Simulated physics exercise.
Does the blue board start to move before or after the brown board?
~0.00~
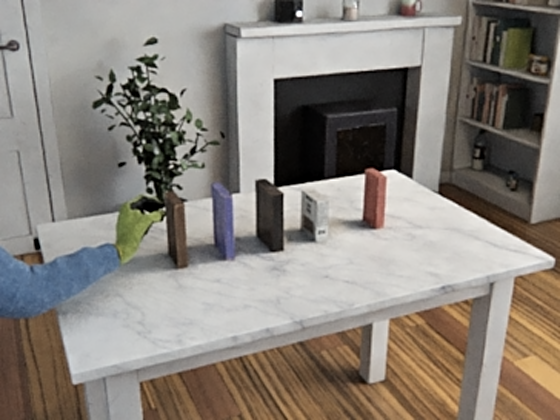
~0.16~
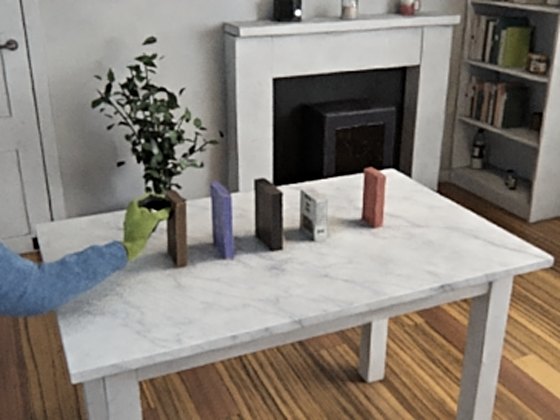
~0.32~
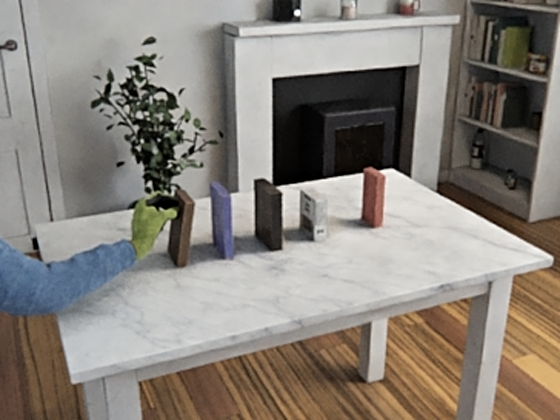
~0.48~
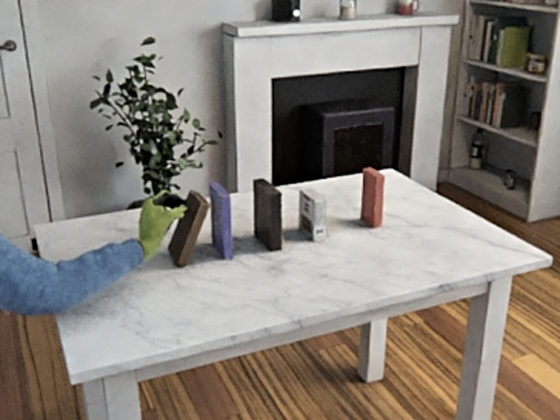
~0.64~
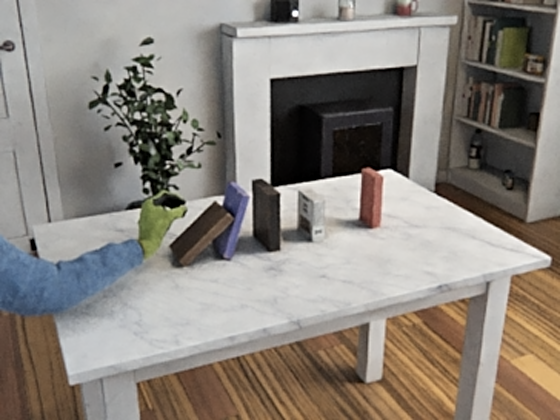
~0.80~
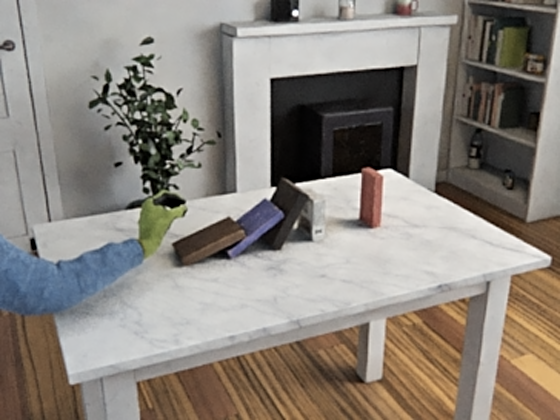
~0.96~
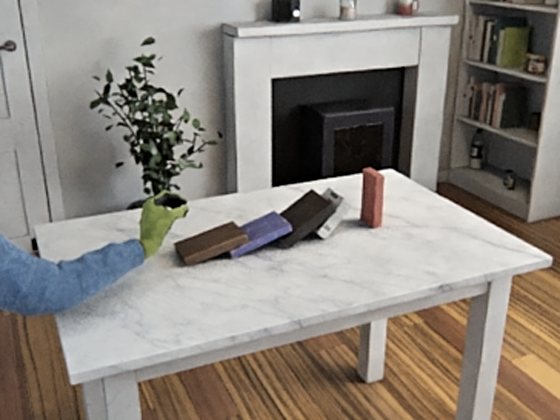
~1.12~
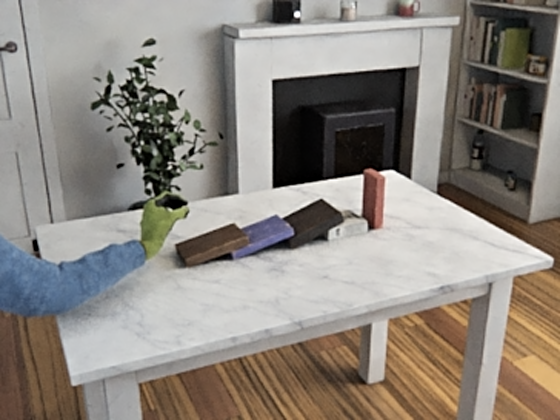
The blue board starts to move after the brown board. The brown board is already tilting under the gloved hand while the blue board still stands straight.
